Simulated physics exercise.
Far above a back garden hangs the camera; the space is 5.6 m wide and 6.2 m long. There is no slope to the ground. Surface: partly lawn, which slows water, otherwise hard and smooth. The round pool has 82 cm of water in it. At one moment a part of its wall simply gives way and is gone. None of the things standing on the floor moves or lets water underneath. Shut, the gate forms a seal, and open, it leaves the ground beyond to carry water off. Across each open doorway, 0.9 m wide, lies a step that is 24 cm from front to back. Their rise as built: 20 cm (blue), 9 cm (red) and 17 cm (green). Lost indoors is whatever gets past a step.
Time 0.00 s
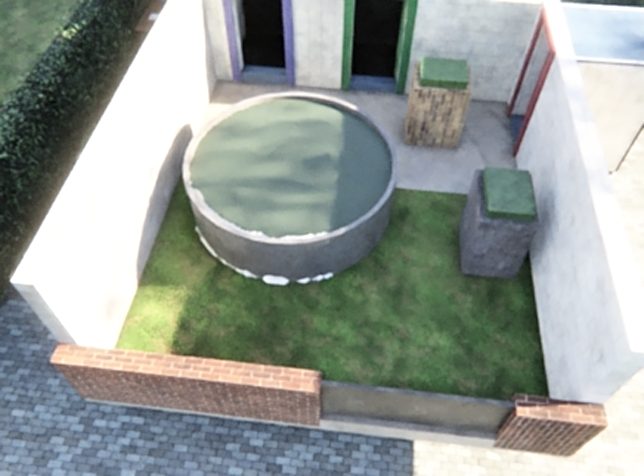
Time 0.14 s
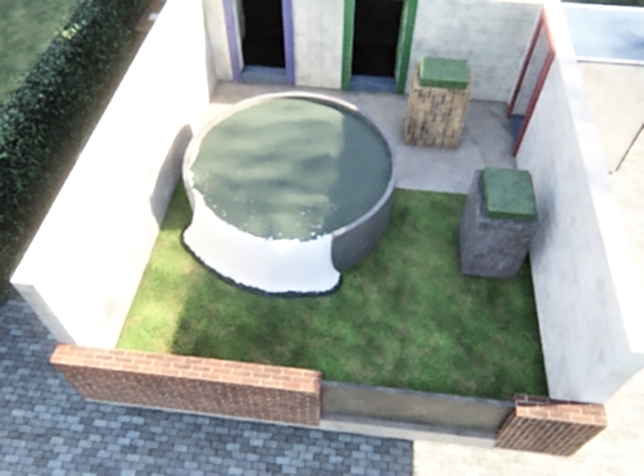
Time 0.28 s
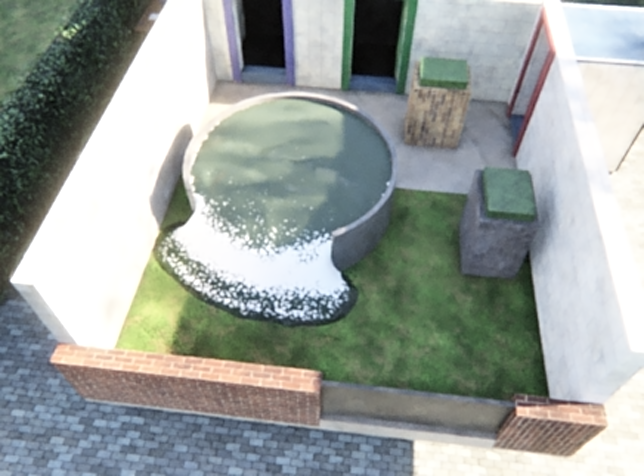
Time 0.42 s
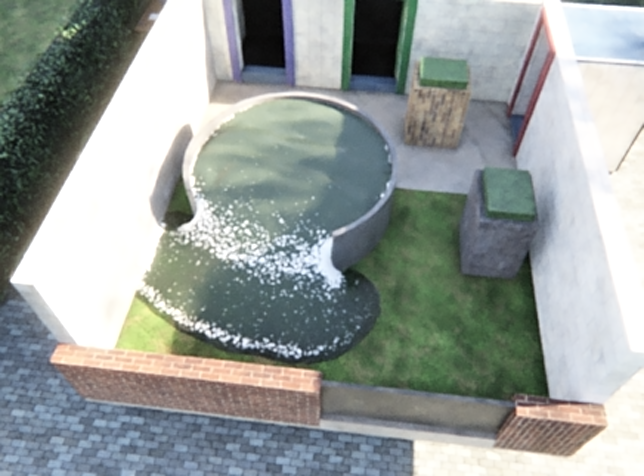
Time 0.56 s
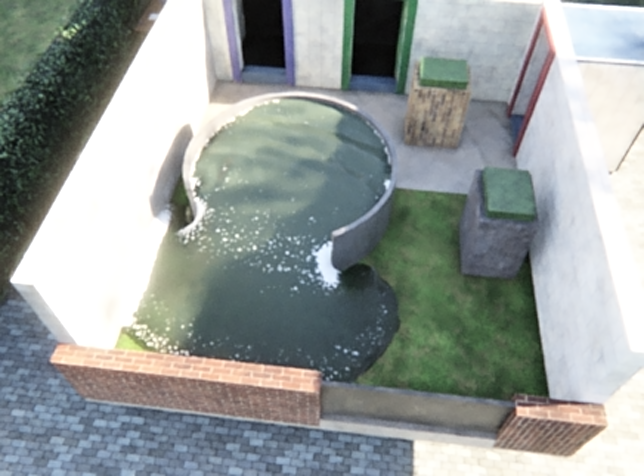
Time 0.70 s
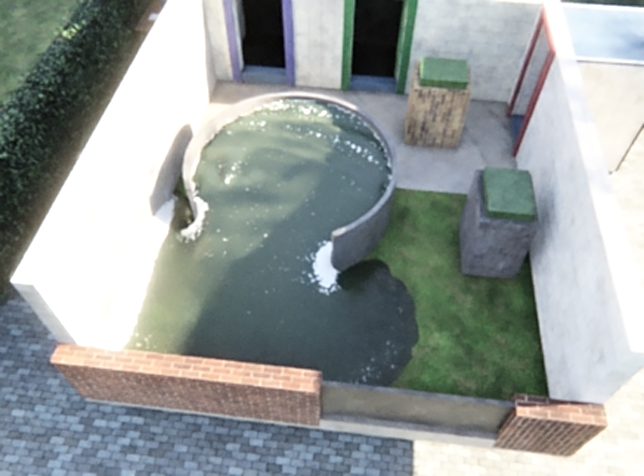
A small walled back garden, part lawn and part smooth paving, is seen from high above by a still camera. A round grey pool of dull green water stands left of centre, with purple and green doorways behind, two green-topped blocks to the right and low brick walls in front. The pool's front wall gives way, and water pours out white, then spreads dark across the lawn towards the viewer and both sides.
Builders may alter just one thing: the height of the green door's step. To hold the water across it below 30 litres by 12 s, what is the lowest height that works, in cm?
Close to 13 cm is just enough.
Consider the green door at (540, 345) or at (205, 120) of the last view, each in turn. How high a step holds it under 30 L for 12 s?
First place around 32 cm, second around 14.5 cm.
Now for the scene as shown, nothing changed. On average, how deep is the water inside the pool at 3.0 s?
On average, around 30 cm.
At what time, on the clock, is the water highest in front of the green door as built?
At roughly 7.5 s.
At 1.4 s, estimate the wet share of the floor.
I'd estimate about 35 percent.
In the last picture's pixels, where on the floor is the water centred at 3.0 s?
Around (286, 270).
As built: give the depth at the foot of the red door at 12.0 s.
15.0 cm.
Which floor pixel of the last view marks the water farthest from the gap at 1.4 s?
Around (493, 420).
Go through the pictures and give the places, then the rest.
The first picture shows the round pool at (291, 163) is whole and still, 82 cm deep; the green door at (377, 45) is dry.
In the second picture, water pours out at (250, 258) and has run 0.3 m, to (325, 292); about 9 cm deep outside, 82 cm at the back.
In the third picture, the front is at (317, 322), 0.7 m from the gap at (250, 261); 2.0 m2 of floor is wet, 82 cm left at the back.
In the fourth picture, the gap is at (250, 264), the front 1.3 m out at (311, 358); the back of the round pool holds 82 cm.
In the fifth picture, the front is at a hidden place, 1.7 m from the gap at (250, 264); 6.1 m2 of floor is wet, 82 cm left at the back.
In the sixth picture, water pours out at (251, 264) and has run 2.2 m, to a hidden place; about 11 cm deep outside, 80 cm at the back; 4.1 m in a straight line remain to the green door at (377, 45).
After 1.4 s water covers 35 % of the floor, deepest (71 cm) near (201, 386); it has not reached the green door.
After 3.0 s water covers 55 % of the floor, deepest (44 cm) near (128, 313); it has not reached the green door.
After 12.0 s water covers 100 % of the floor, deepest (27 cm) near (217, 81); 17 cm at the green door, 3 litres in over its 17 cm step.
At the green door as built, the water arrived by 4.4 s and peaked near 19 cm at 7.4 s.
With a step of 11 cm, 56 litres would have come in within the 12 s; with 14.5 cm, 13 litres. So under 30 litres takes about 13 cm.
